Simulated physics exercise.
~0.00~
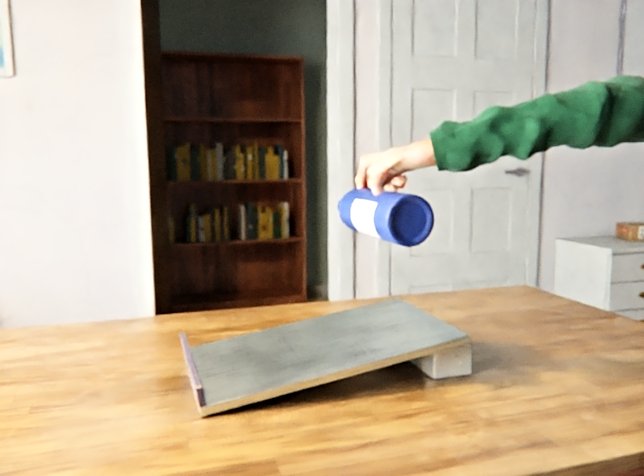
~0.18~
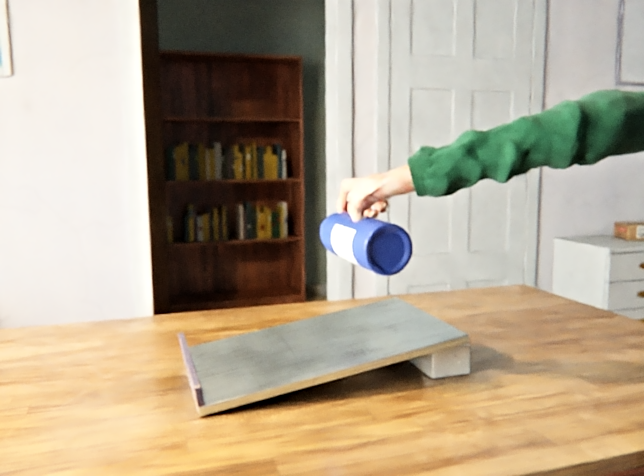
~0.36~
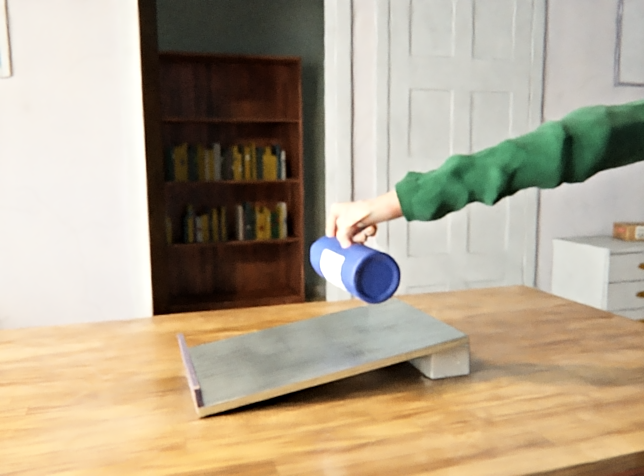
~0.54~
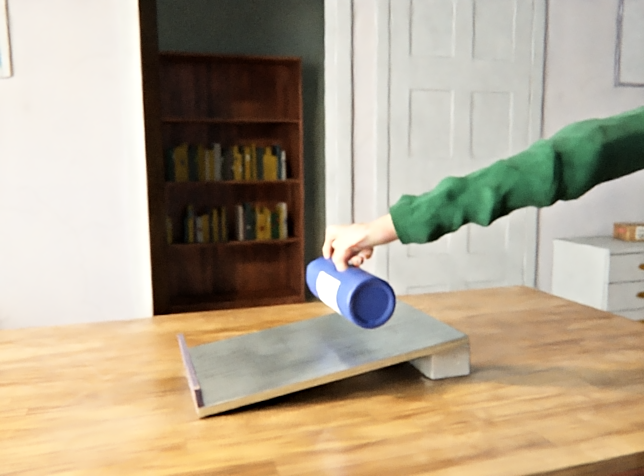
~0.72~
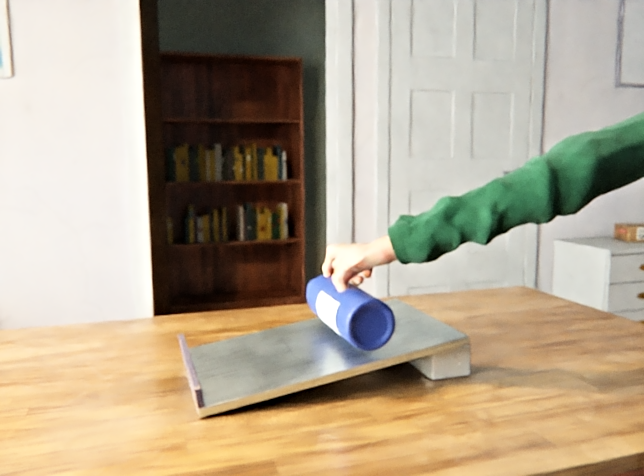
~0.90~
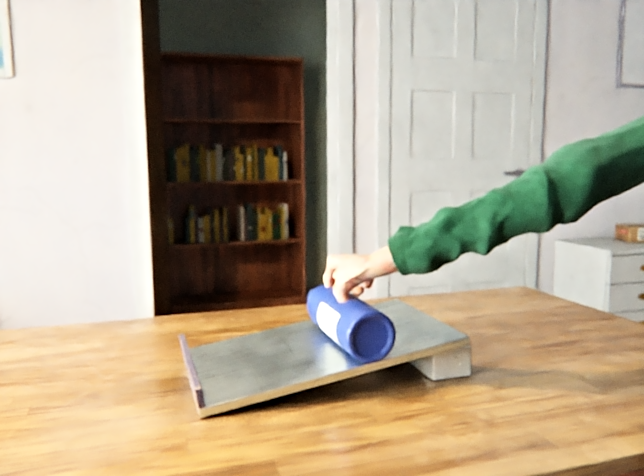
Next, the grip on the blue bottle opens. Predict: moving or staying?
Moving.
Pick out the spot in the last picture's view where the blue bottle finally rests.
End point in the final view: About (215, 345).
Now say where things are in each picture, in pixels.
Coming down; blue bottle (374, 213), in the first picture.
Coming down; blue bottle (355, 238), in the second picture.
Coming down; blue bottle (345, 263), in the third picture.
Coming down; blue bottle (341, 285), in the fourth picture.
Coming down; blue bottle (340, 304), in the fifth picture.
Set down, still held; blue bottle (341, 315), in the sixth picture.
After 1.40 s, blue bottle shifted about its own width near (304, 323).
After 1.60 s, blue bottle shifted well along near (257, 335).
After 1.70 s, blue bottle shifted well along near (225, 343).
In the end (2.2 s), moved from the start, blue bottle. At the end, from the last picture's camera, blue bottle near (214, 345). The blue bottle goes downhill.
